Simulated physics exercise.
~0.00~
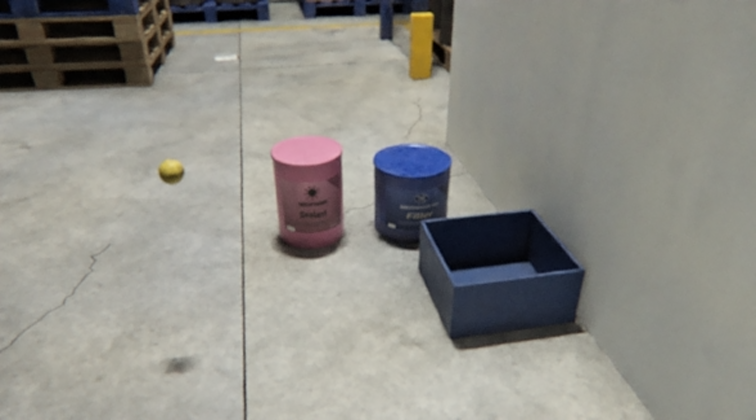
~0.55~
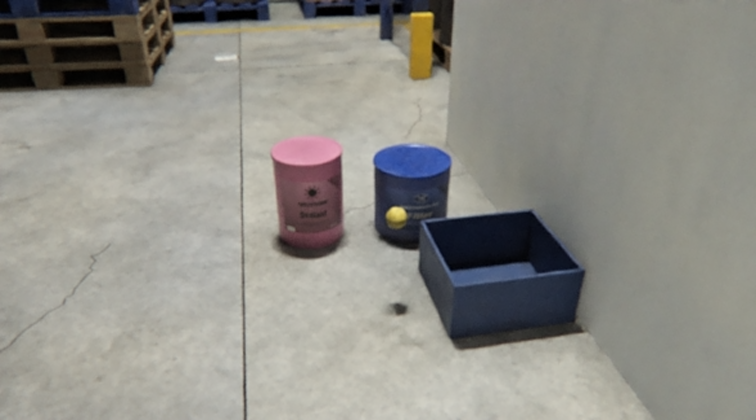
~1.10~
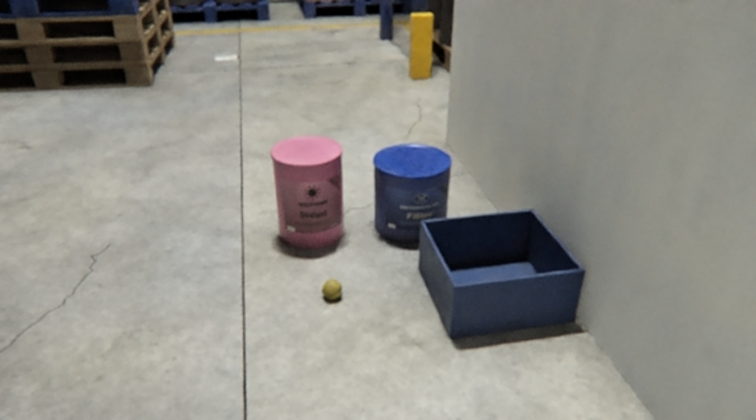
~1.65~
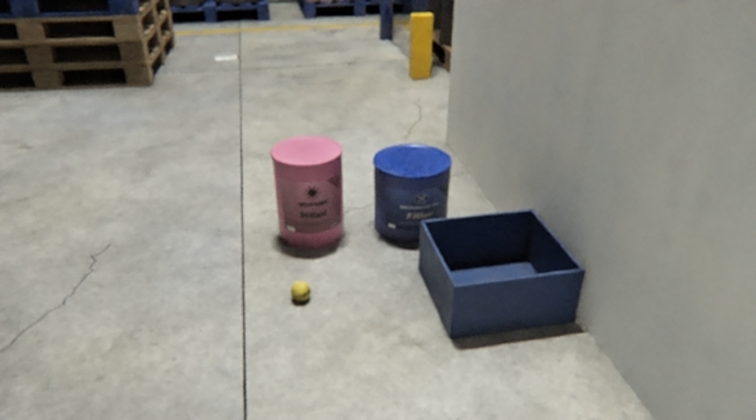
A small yellow ball flies through the air from the left, above a bare concrete floor seen from a raised, steady viewpoint in a warehouse-like space. A pink pail stands near the middle with a blue pail to its right, and an empty, open dark blue box sits nearer the viewer beside the grey wall. The ball travels right and passes in front of the blue pail, still airborne and short of the box. It then moves back left and down to the floor, shifts a little farther left, and ends outside the box, in front of the unmoved pink pail.
